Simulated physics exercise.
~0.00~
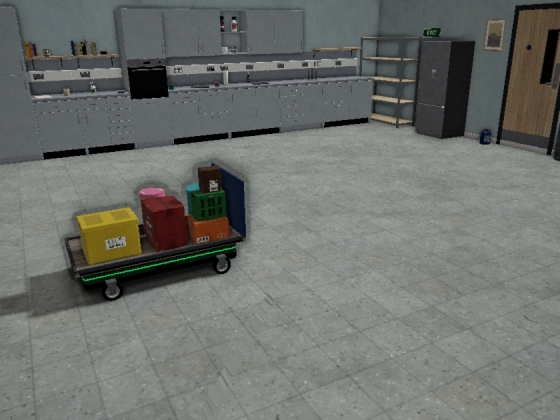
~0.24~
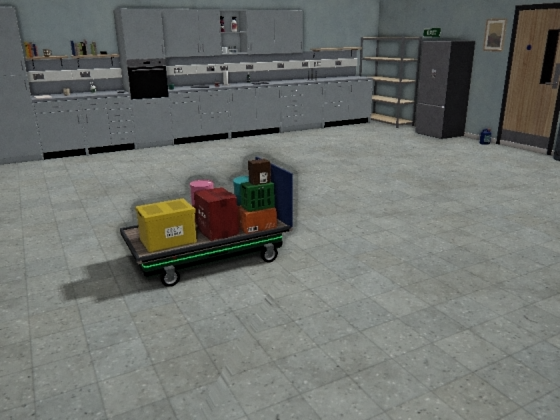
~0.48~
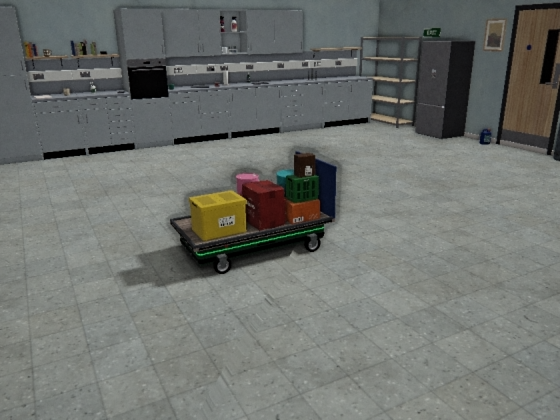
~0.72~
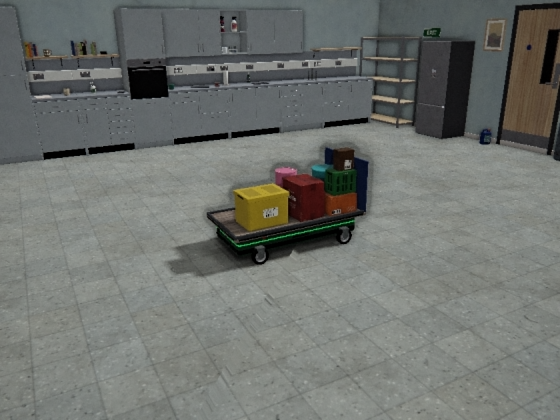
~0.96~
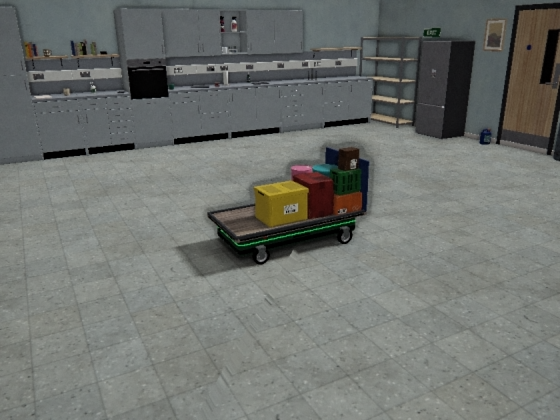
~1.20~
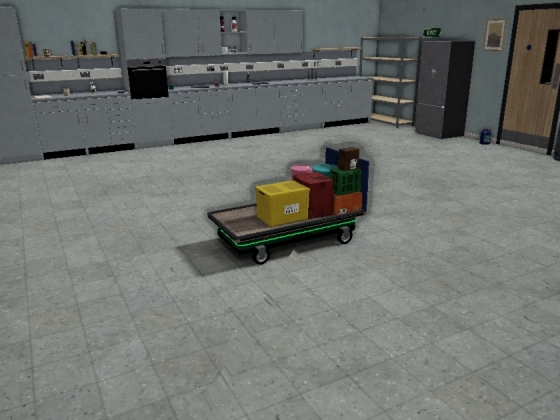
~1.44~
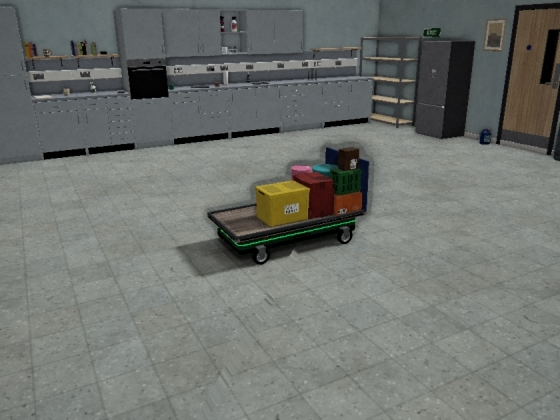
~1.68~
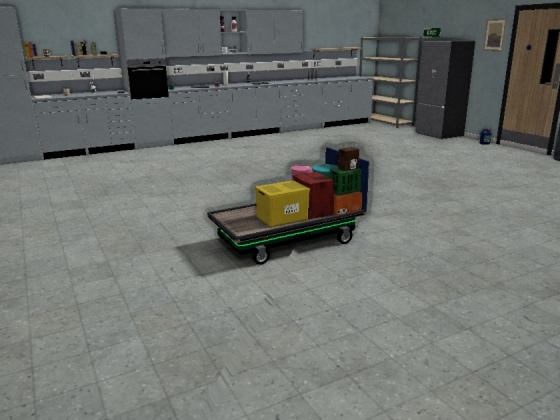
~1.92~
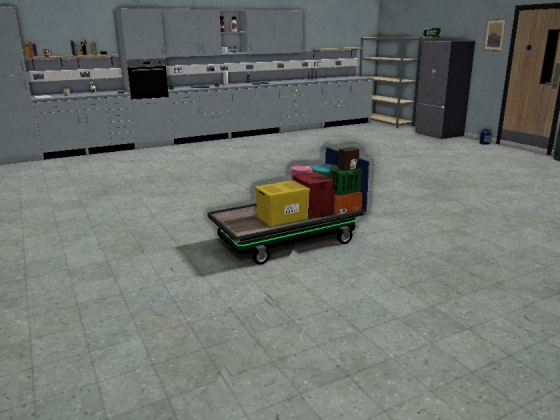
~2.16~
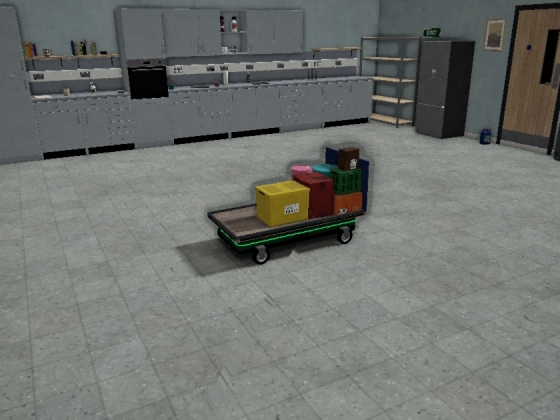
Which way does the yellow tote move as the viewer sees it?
The yellow tote moves to the right, riding along with the cart and then sliding a little further that way on its deck.
